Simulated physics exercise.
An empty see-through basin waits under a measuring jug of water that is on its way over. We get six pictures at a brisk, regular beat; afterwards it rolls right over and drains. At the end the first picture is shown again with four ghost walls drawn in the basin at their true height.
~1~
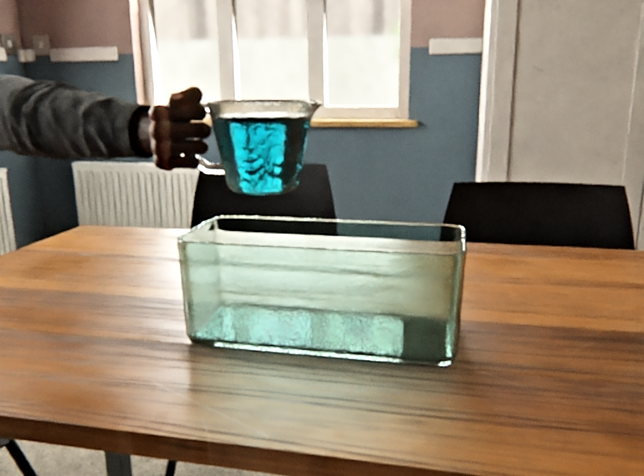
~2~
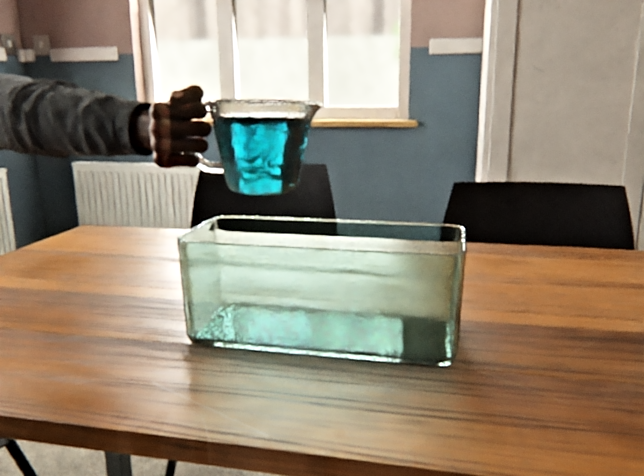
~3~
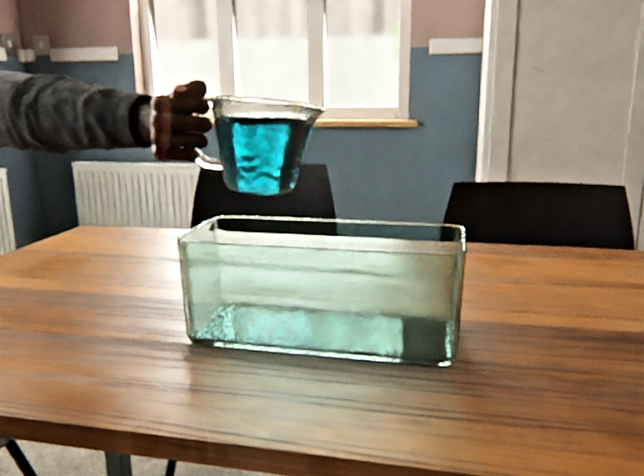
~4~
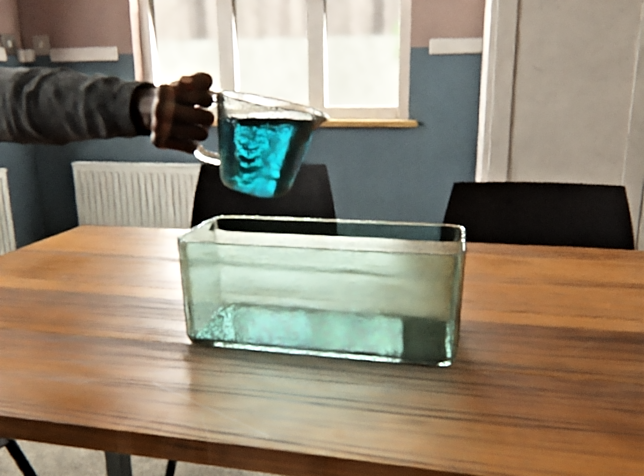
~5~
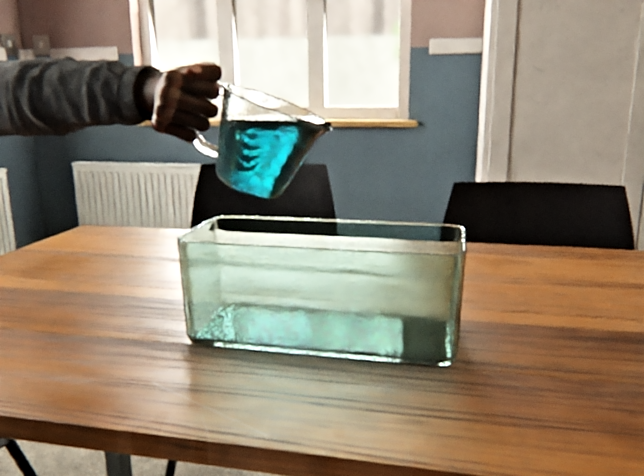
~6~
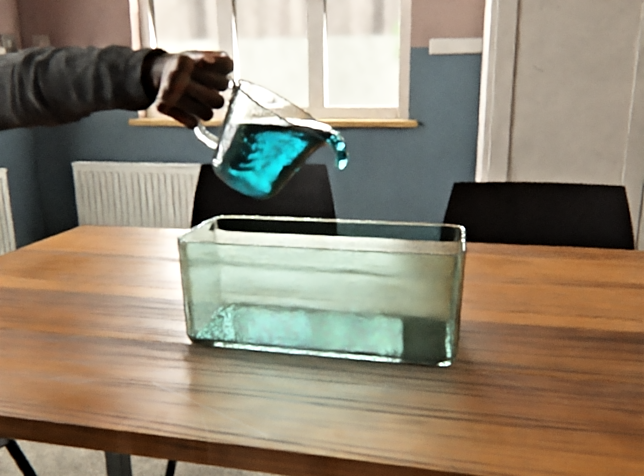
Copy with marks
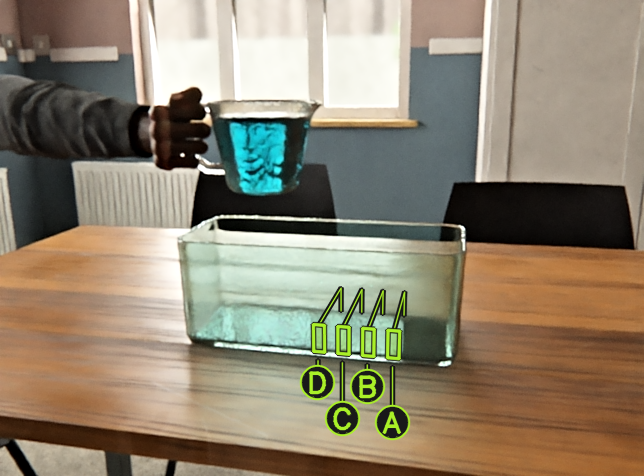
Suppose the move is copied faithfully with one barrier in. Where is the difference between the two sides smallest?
Go for B.
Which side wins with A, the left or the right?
The left one.
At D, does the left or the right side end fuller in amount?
The right side.
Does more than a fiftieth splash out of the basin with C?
No.
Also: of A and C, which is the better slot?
That would be C.
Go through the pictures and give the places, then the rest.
Upright, lip at (320, 103); basin from (189, 339) to (457, 363); nothing has left yet, in the first picture.
Upright, lip at (321, 105); nothing has left yet, in the second picture.
Tipped about 6°, lip at (324, 110); nothing has left yet, in the third picture.
Tipped about 12°, lip at (327, 118); nothing has left yet, in the fourth picture.
Tipped about 21°, lip at (330, 129); nothing has left yet, in the fifth picture.
Tipped about 31°, lip at (332, 142); water is over the lip, down to (341, 165), in the sixth picture.
On the marked copy, A at (392, 366); B at (367, 364); C at (342, 362); D at (317, 360).
For slot A, about 89 % ends left of the wall and 10 % right of it.
For slot B, about 52 % ends left of the wall and 48 % right of it.
For slot C, about 25 % ends left of the wall and 74 % right of it.
For slot D, about 8 % ends left of the wall and 92 % right of it.
